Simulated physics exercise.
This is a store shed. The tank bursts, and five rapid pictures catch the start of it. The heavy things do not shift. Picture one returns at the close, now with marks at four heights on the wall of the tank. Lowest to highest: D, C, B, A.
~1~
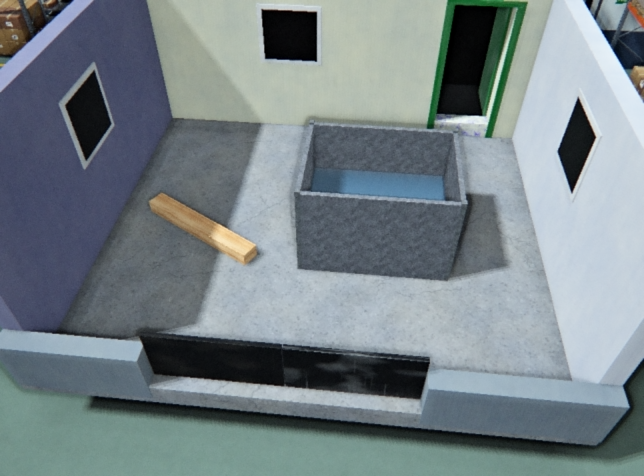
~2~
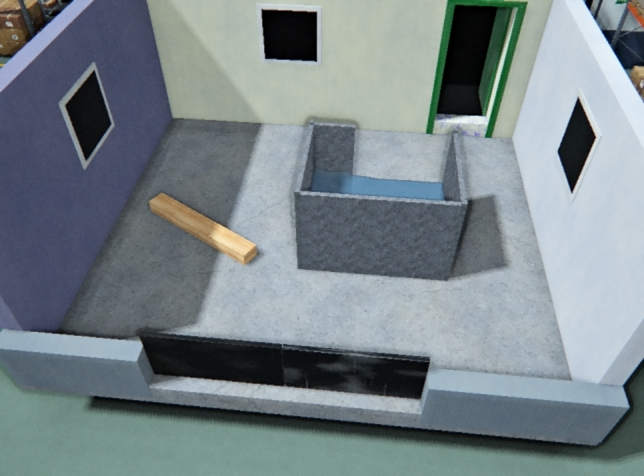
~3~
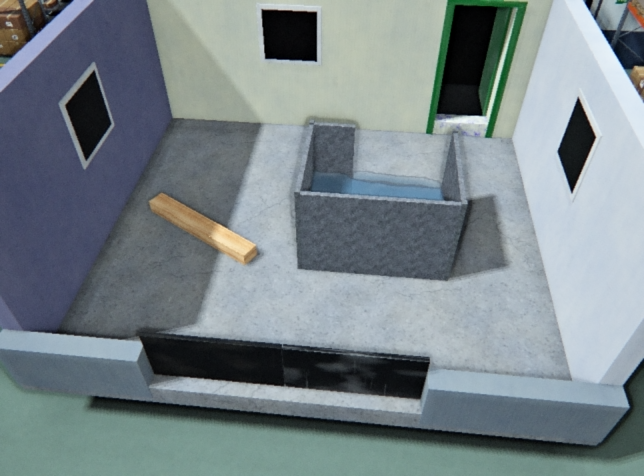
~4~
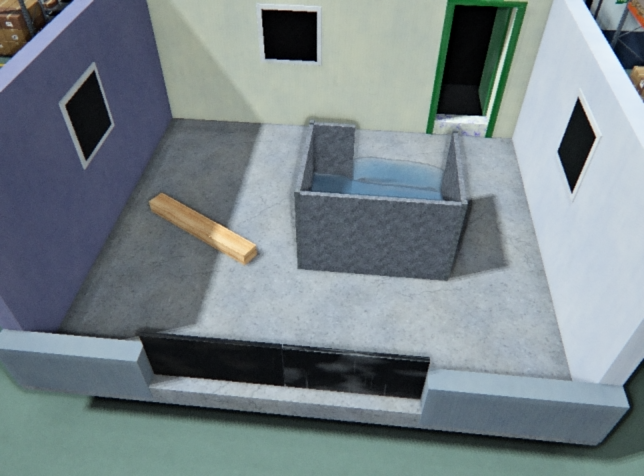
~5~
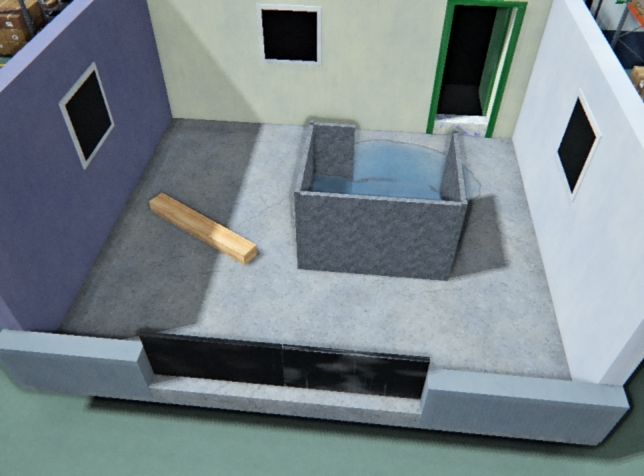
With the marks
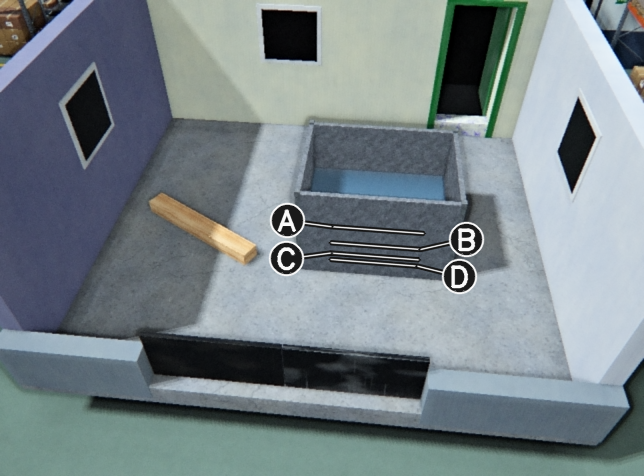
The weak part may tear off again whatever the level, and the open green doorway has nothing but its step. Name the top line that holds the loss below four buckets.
Choose B.
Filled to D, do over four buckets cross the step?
No.
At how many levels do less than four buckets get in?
Three of them.
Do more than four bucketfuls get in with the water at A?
Yes, that goes wrong.
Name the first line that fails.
That would be A.
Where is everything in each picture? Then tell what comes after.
Water in the tank at rest, its middle at (377, 203); foot of the green doorway at (458, 135); shut gate at (283, 352), in the first picture.
Water covers 1 % of the ground, its front hidden from here, in the second picture.
Water covers 3 % of the ground, its front hidden from here, in the third picture.
Water covers 6 % of the ground, its front hidden from here, in the fourth picture.
Water covers 11 % of the ground, its front hidden from here, in the fifth picture.
In white, A at (377, 230); B at (375, 246); C at (374, 256); D at (373, 262); from the bottom up D, C, B, A.
For line A, about 8 bucketfuls get in.
For line B, a bucket or two gets in.
For line C, nothing gets over.
For line D, nothing gets over.
